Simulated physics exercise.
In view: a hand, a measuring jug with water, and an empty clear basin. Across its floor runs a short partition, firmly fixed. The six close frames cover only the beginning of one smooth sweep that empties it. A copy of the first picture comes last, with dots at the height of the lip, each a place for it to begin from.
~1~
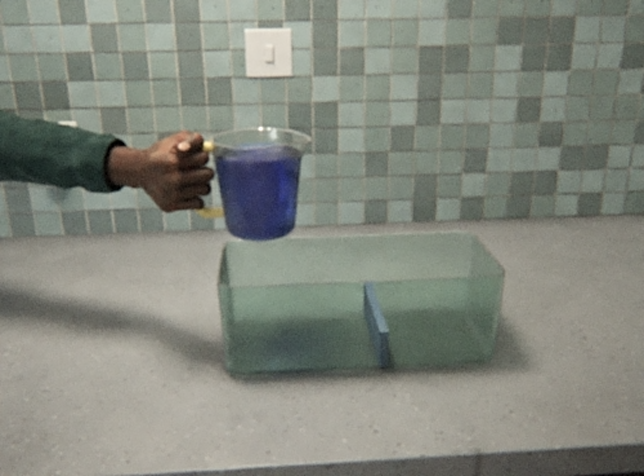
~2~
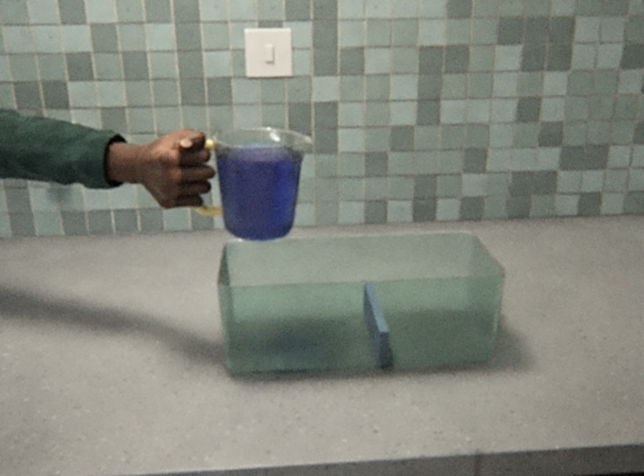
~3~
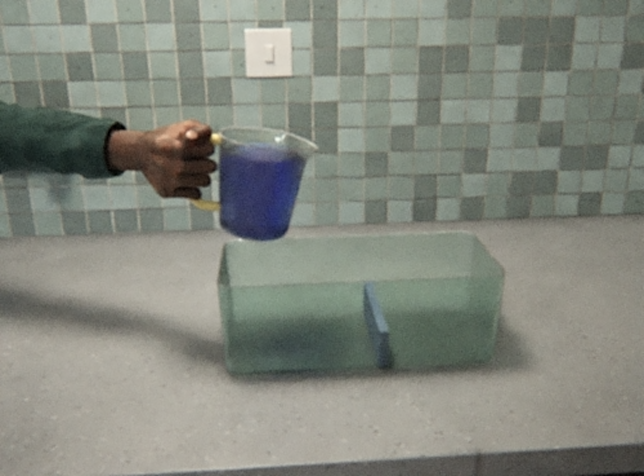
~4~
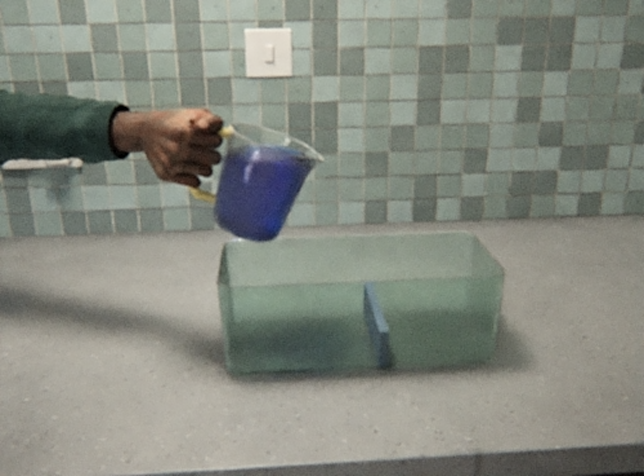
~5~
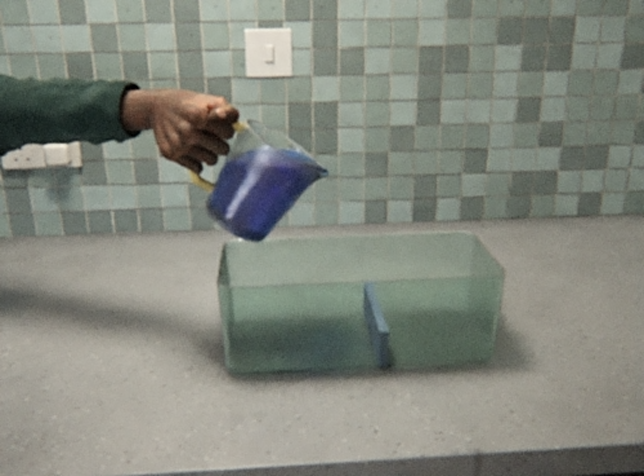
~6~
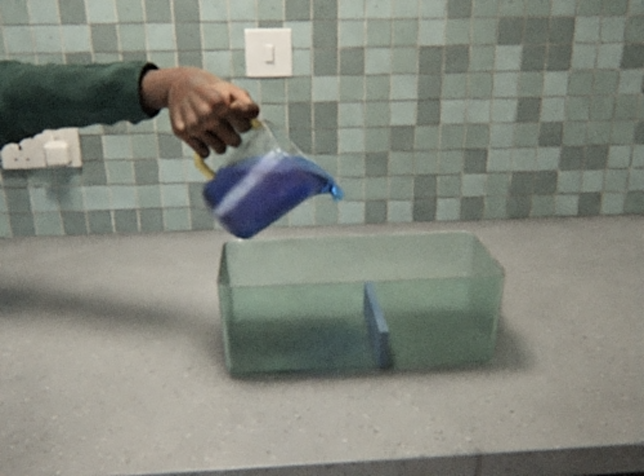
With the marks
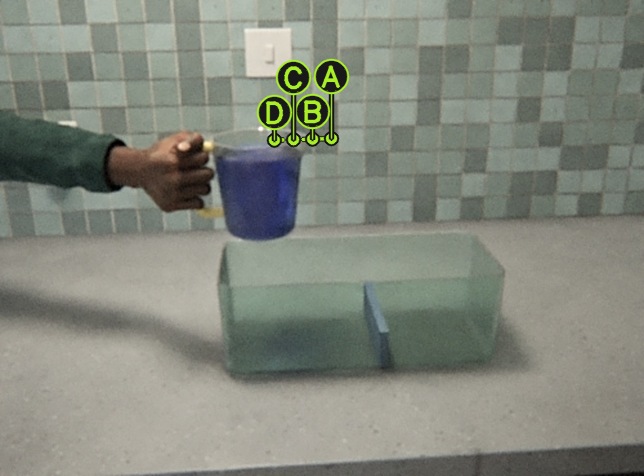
On a grey countertop before a green tiled wall, a hand holds a clear jug of blue liquid above a glass basin with a low partition, then tilts it rightward, gradually at first, until liquid reaches over the lip.
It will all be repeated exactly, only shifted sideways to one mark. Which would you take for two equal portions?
The answer is dot A.
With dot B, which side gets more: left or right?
The left side.
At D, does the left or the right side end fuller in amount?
More ends on the left.
On the marked copy, A at (331, 138); B at (312, 139); C at (293, 139); D at (274, 140).
For dot A, about 45 % ends left of the wall and 55 % right of it.
For dot B, about 84 % ends left of the wall and 14 % right of it.
For dot C, about 92 % ends left of the wall and 6 % right of it; 3 % is lost outside.
For dot D, about 92 % ends left of the wall and 6 % right of it.
